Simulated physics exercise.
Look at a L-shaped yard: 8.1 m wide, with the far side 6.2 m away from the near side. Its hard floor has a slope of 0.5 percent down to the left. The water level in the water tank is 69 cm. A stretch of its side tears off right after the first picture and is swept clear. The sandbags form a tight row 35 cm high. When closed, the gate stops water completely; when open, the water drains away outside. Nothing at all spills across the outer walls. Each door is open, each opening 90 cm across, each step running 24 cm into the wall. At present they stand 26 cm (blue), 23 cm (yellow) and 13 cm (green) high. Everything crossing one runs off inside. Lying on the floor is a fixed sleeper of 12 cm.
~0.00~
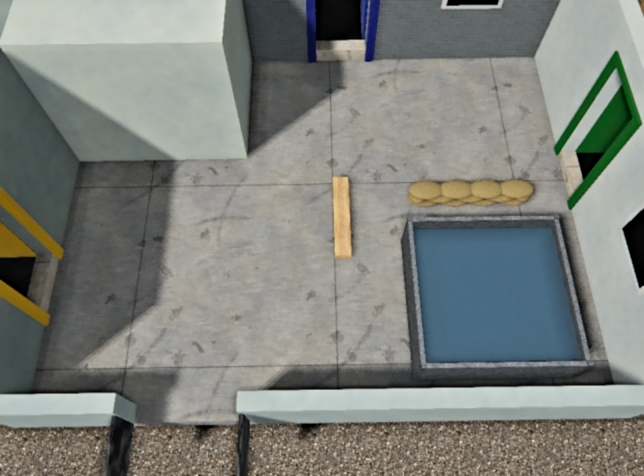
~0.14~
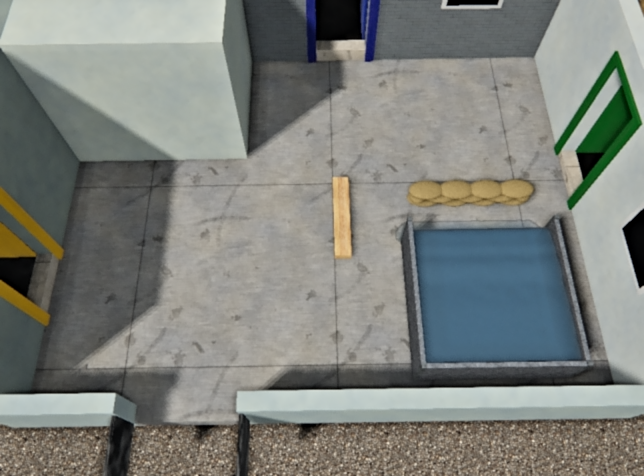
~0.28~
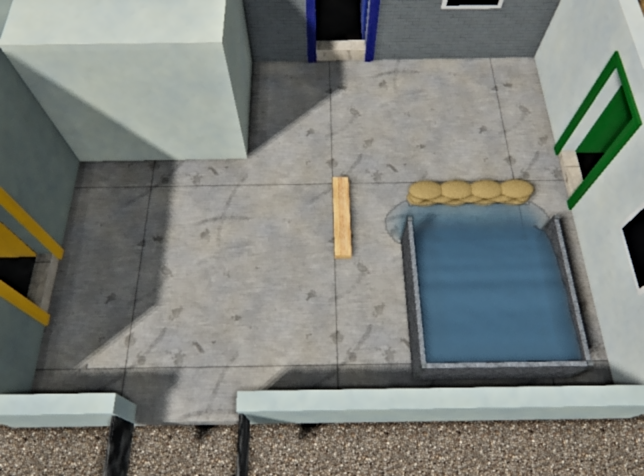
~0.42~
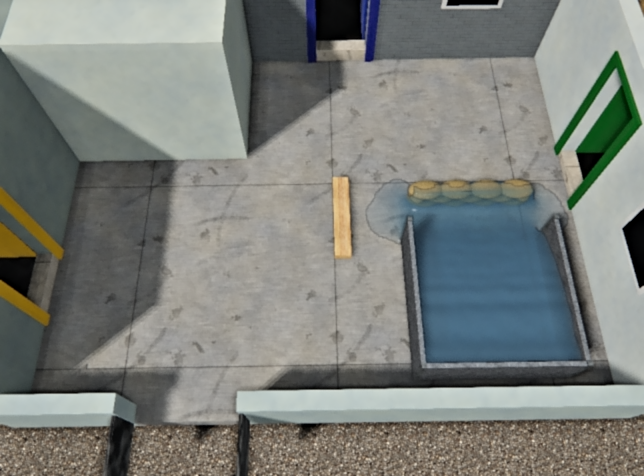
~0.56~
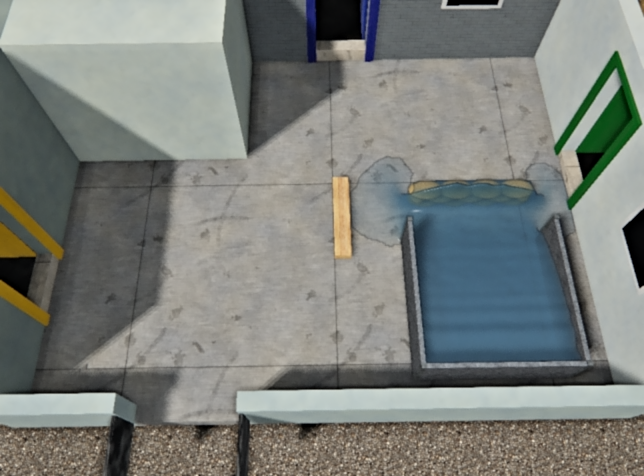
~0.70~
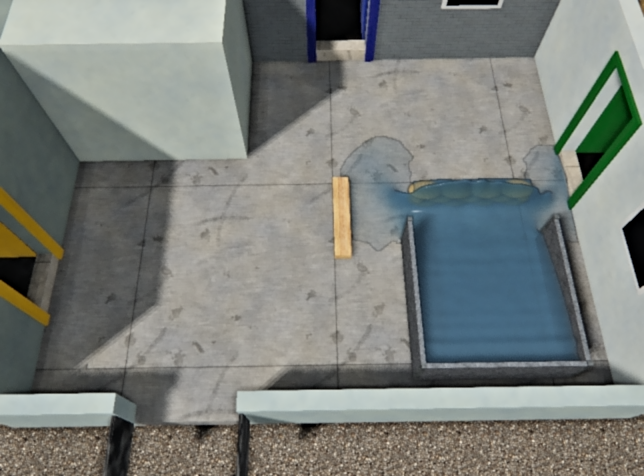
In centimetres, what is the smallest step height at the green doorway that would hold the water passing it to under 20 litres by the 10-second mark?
Close to 24 cm is just enough.
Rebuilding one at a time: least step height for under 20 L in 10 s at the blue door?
Roughly 10.5 cm at the blue door.
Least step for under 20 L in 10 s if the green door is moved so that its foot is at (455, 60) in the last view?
Roughly 12.5 cm.
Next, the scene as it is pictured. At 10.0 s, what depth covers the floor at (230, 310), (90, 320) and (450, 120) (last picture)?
Roughly 2, 8 and 4 cm, in turn.
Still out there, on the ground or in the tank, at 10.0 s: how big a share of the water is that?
Something near 94 out of a hundred parts.
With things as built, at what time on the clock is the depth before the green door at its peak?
Around 1.6 s, give or take.
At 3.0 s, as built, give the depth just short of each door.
Depth at blue 10 cm, at yellow 0 cm, at green 16 cm.
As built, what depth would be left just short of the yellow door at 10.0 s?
6.5 cm.
After 1.4 s water covers 30 % of the floor, deepest (50 cm) near (461, 214); 25 cm at the green door, 23 litres in over its 13 cm step.
After 3.0 s water covers 65 % of the floor, deepest (26 cm) near (265, 64); 16 cm at the green door, 83 litres in over its 13 cm step.
After 10.0 s water covers 95 % of the floor, deepest (12 cm) near (452, 234); 8 cm at the green door, 92 litres in over its 13 cm step.
At the green door as built, the water arrived by 0.7 s and peaked near 25 cm at 1.6 s.
Run again over the same 10 s with other heights there, 27 litres in over 22 cm, 13 litres over 26 cm. The limit of 20 litres is kept from about 24 cm up.
